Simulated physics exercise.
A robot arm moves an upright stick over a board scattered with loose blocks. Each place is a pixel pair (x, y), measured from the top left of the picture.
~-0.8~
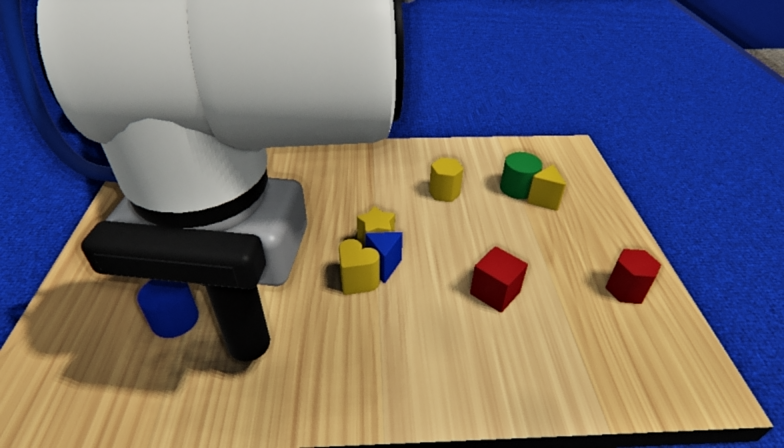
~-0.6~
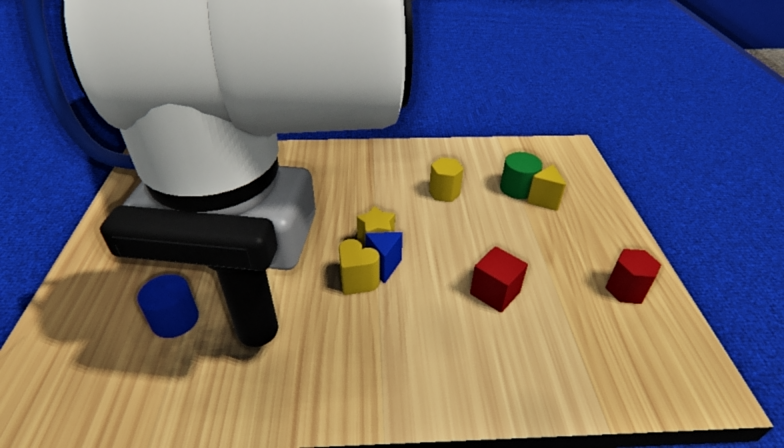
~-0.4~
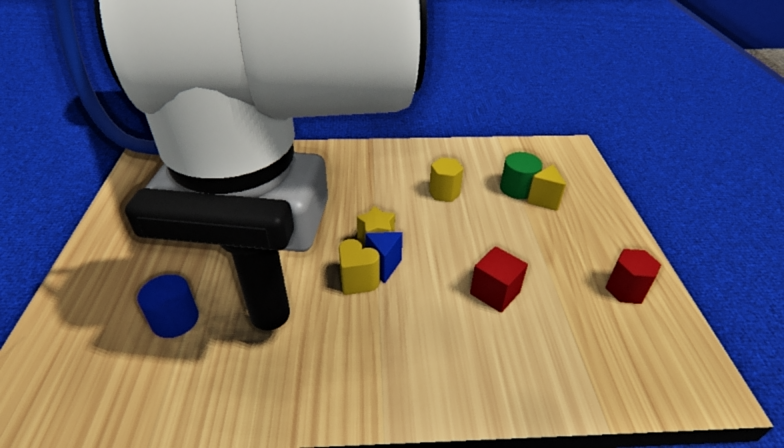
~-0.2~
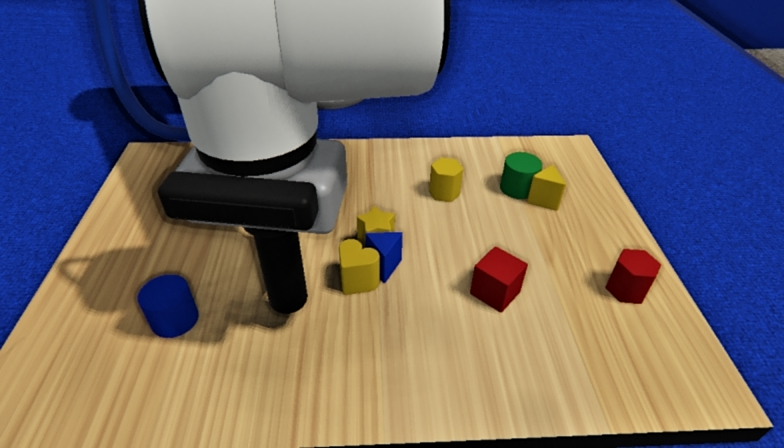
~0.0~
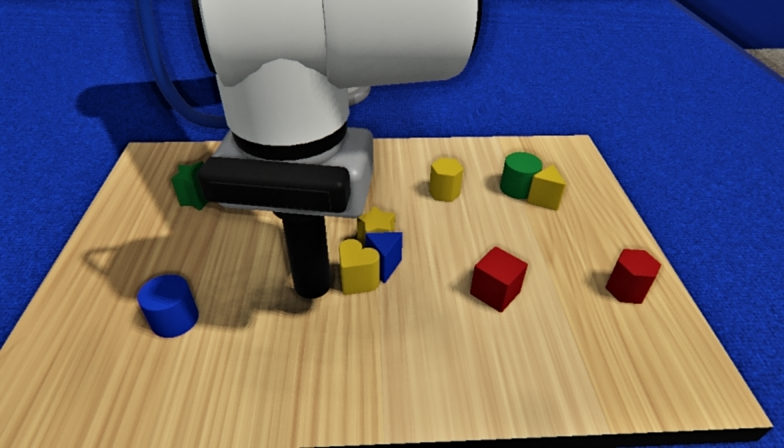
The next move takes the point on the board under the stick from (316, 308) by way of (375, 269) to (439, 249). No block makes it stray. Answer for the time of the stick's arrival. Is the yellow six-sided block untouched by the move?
I'd say yes.
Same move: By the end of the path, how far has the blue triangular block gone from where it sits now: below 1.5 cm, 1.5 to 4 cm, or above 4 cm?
It gets moved over 4 cm.
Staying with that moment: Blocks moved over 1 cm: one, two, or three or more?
The answer will be at least three.
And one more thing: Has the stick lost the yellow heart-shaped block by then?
Going by the path, no.
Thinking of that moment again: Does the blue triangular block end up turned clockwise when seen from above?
The answer is no.
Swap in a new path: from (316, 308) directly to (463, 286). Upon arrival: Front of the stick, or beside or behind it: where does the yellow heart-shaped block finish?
In the end it is beside or behind the stick.
On the path given first. One third of the way, stick at (356, 259); yellow heart-shaped block at (389, 238); yellow star-shaped block at (381, 212), turned 15° anticlockwise; blue triangular block at (412, 228), turned 15° anticlockwise.
Two thirds of the way, stick at (397, 238); yellow heart-shaped block at (428, 219); yellow star-shaped block at (387, 207), turned 50° anticlockwise; blue triangular block at (450, 210), turned 10° anticlockwise.
At the end, stick at (441, 228); yellow heart-shaped block at (465, 206); yellow star-shaped block at (388, 207), turned 60° anticlockwise; blue triangular block at (478, 193), turned 35° anticlockwise; yellow six-sided block not moved.
